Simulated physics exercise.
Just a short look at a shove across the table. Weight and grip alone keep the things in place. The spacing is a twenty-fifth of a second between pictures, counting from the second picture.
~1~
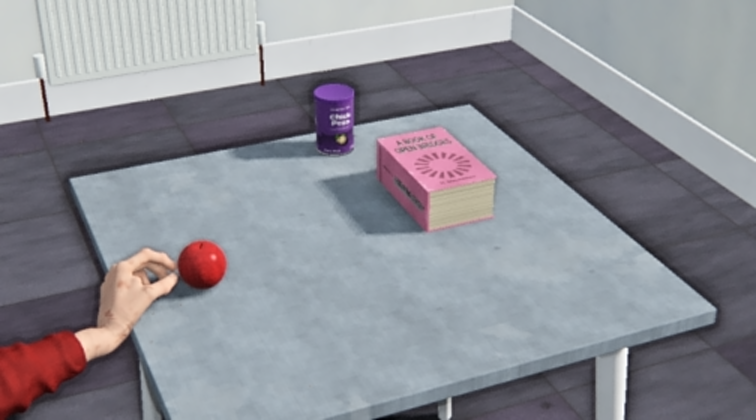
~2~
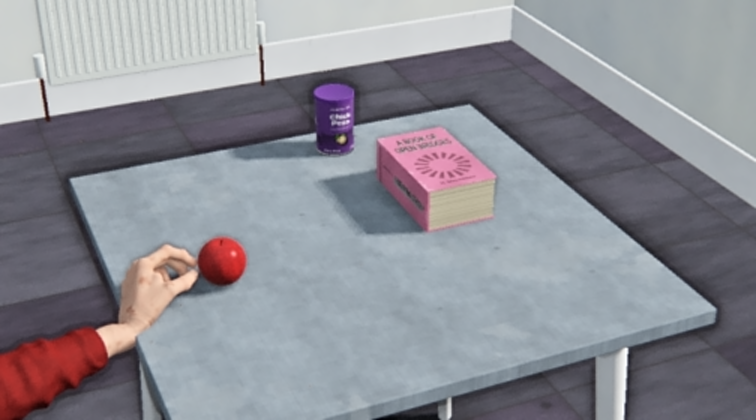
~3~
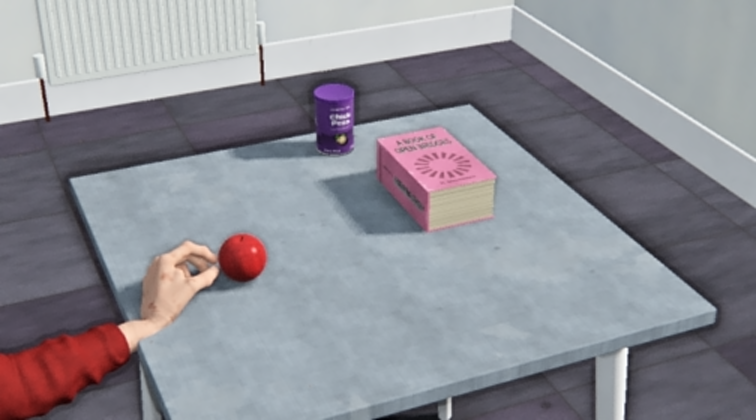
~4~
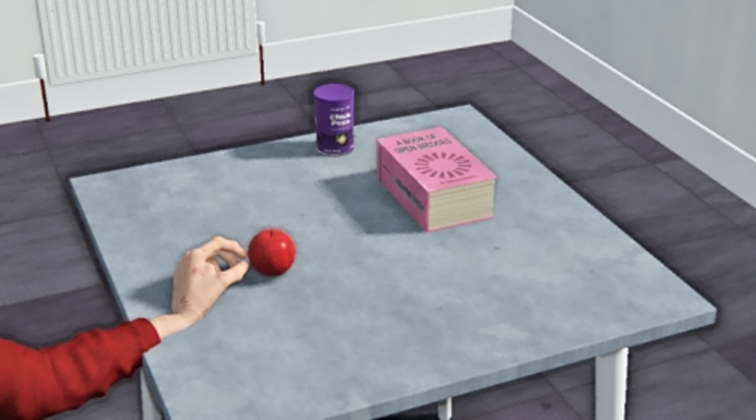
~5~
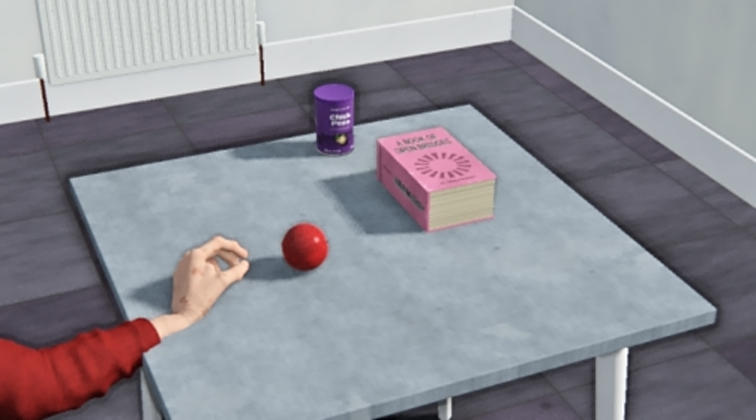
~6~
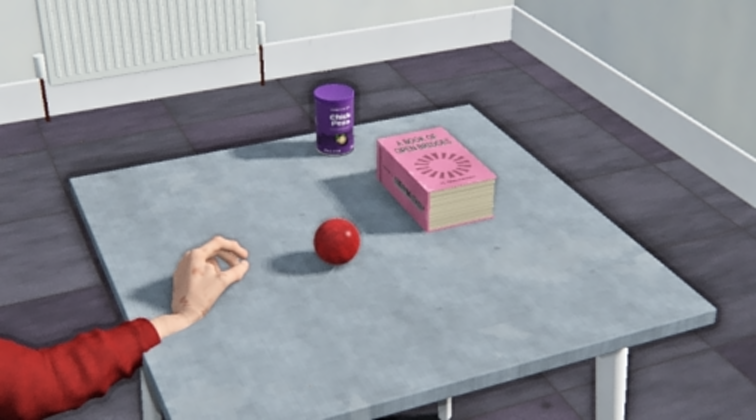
To begin with, a hand in a red sleeve holds a red apple near the left side of a grey table, with a purple tub and a pink book farther back. The hand pushes the apple rightward, then stays still as the apple rolls away from the fingers toward the middle.
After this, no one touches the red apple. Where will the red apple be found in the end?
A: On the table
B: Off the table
B, off the table.
Then, 0.20 s after the last picture, red apple rolled well along near (485, 220).
Then, 0.40 s after the last picture, red apple rolled well along near (614, 207).
Then, 0.70 s after the last picture, red apple now off the table.
Then, 0.90 s after the last picture, things are still on the move.
By the end, off the table, red apple.
